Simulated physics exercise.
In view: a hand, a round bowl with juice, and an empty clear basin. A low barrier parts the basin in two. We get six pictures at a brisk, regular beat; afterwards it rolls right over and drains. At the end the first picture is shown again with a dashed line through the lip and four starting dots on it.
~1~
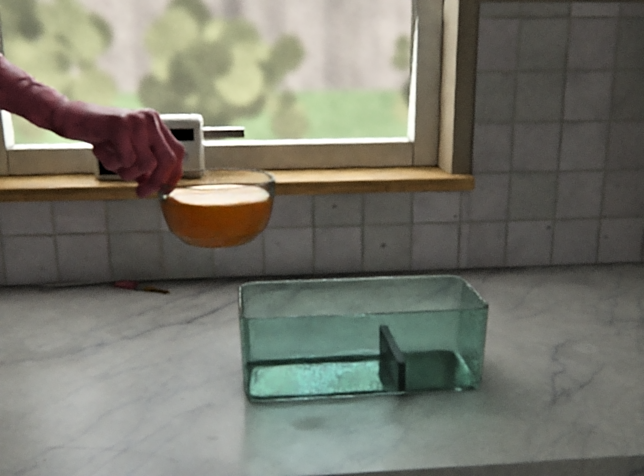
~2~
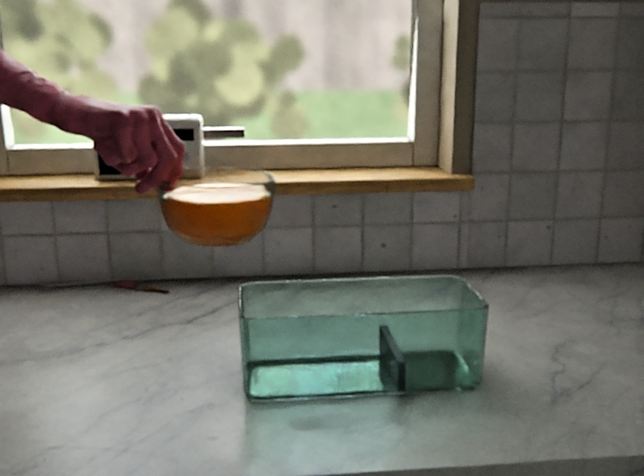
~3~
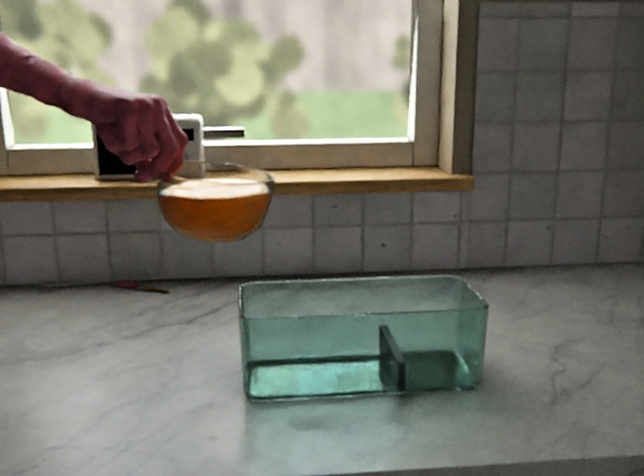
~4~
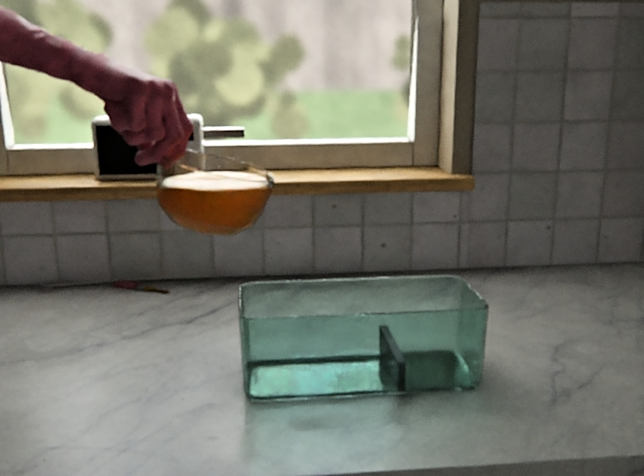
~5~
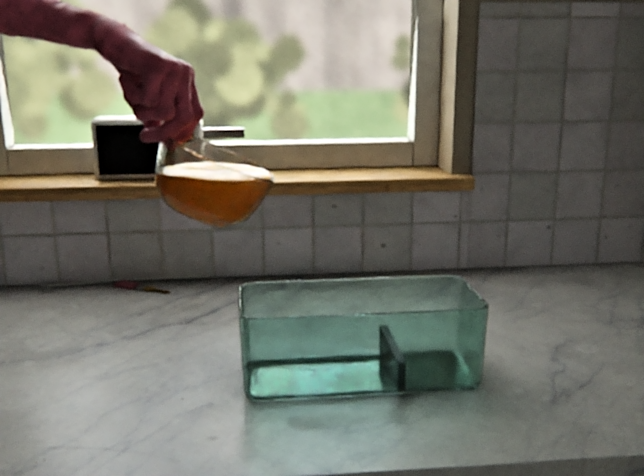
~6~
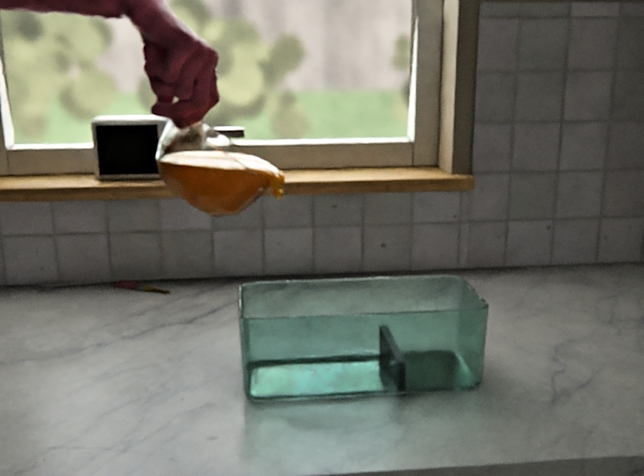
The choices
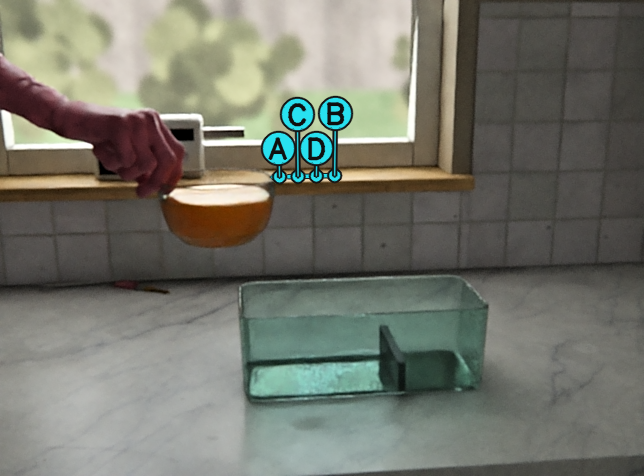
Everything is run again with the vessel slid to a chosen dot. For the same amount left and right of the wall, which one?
The answer is dot C.
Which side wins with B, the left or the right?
The right one.
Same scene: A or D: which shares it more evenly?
D.
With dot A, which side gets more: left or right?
The left one.
In cyan, A at (279, 176); B at (334, 175); C at (298, 176); D at (316, 176).
For dot A, about 86 % ends left of the wall and 12 % right of it; 3 % is lost outside.
For dot B, about 15 % ends left of the wall and 84 % right of it.
For dot C, about 54 % ends left of the wall and 44 % right of it.
For dot D, about 23 % ends left of the wall and 76 % right of it.
